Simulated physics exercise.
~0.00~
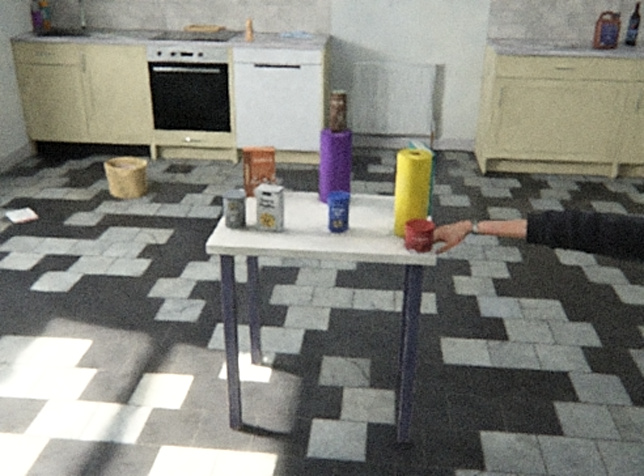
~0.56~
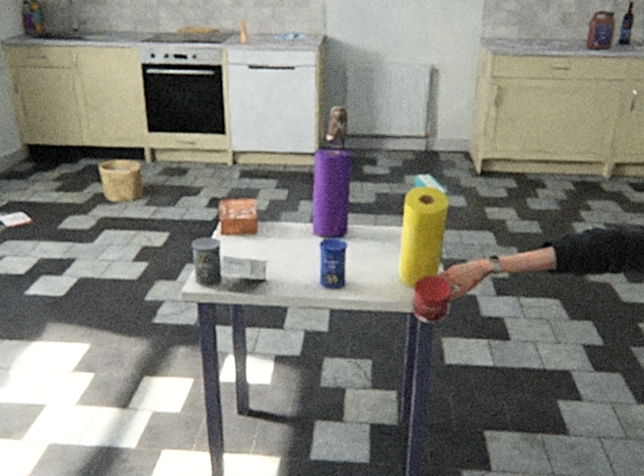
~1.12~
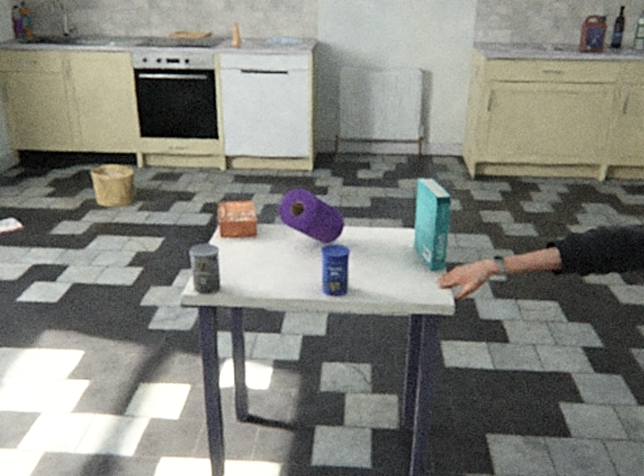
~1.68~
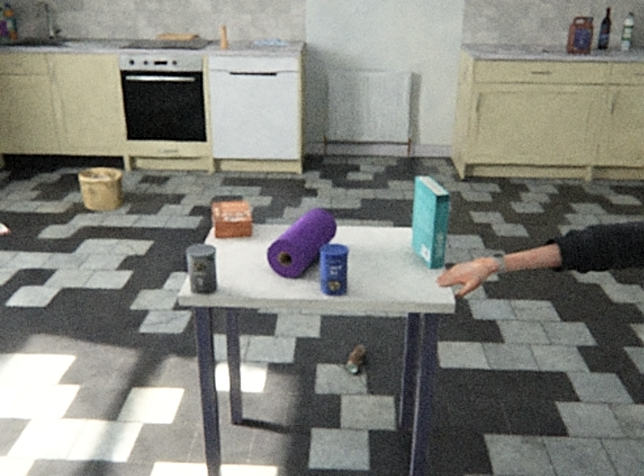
At the start, a hand reaches in from the right to the edge of a pale side table in a kitchen, where nine items stand, including a brown can perched on a tall purple roll. The table moves towards the viewer, and the white carton and orange packet topple while the brown can drops behind the purple roll. The red tub slips off near the hand, and the yellow roll leans. Then the yellow roll and carton are gone from the tabletop as the purple roll tips over. Finally, the purple roll and orange packet lie on the table, the brown can lies on the floor, and the grey tin, blue tin and turquoise book remain upright.
